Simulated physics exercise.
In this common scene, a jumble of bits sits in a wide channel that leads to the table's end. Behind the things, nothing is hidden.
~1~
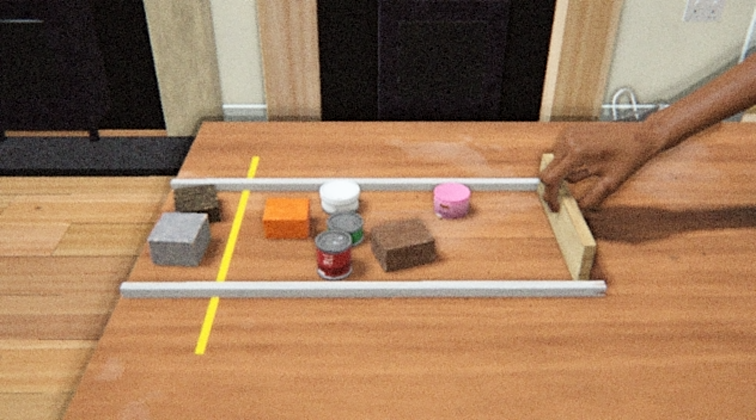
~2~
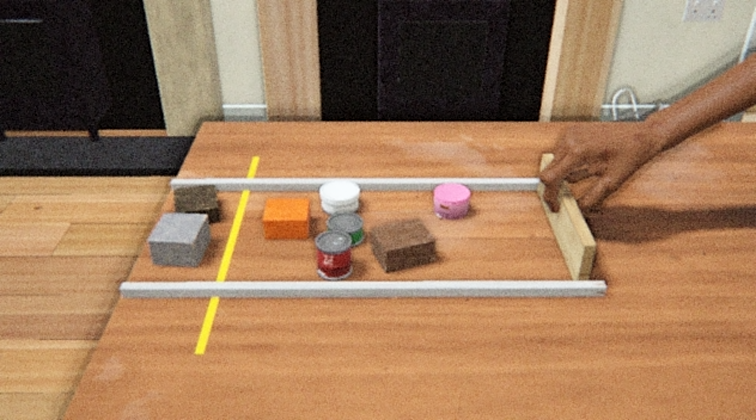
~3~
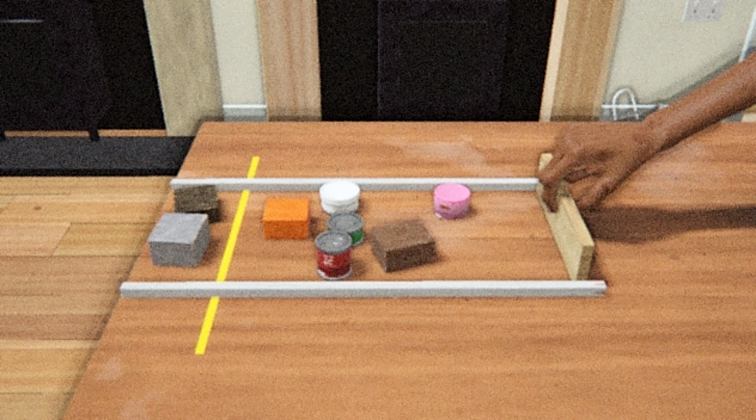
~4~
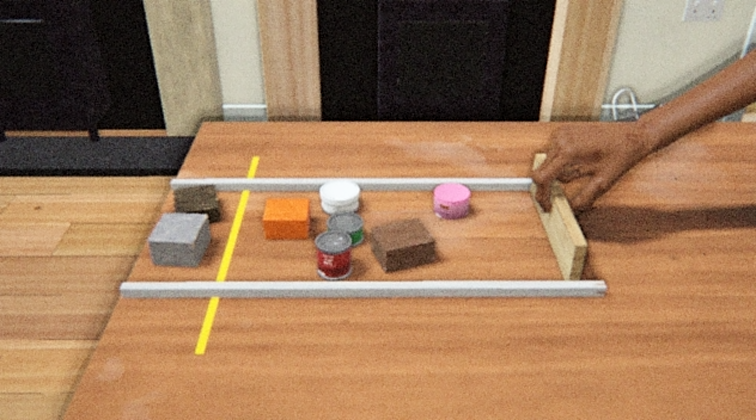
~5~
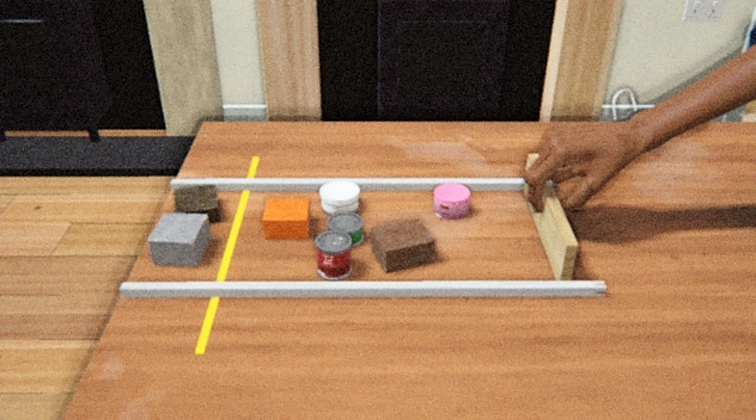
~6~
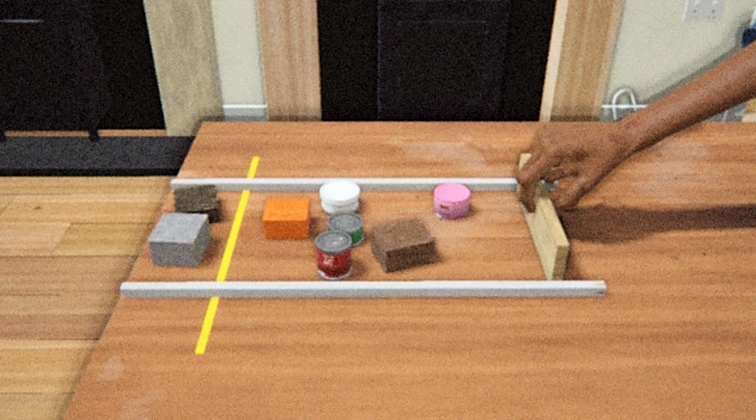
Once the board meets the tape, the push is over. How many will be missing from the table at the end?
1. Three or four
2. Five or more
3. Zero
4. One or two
Answer: 4.
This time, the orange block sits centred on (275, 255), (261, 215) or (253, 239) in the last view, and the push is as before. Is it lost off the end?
Well, in turn it sits tight; it sits tight; it sits tight.
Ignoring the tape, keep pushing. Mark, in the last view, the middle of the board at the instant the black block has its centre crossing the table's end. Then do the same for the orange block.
(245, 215) and (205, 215), more or less.
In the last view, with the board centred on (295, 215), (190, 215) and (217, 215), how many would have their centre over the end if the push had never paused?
The numbers are 0, 4 and 2.
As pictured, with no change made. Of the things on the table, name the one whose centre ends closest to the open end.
It's the grey block.
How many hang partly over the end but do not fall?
That'd be 1.
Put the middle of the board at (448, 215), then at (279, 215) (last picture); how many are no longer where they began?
Note: First position 1; second position 7.
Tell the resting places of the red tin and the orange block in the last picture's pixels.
Red tin: (203, 262); orange block: (180, 216).
Soon after, none off yet; black block at rest near (196, 206); grey block at rest near (180, 239); orange block at rest near (287, 219).
In the end, the number that fall off is one or two; gone, black block.
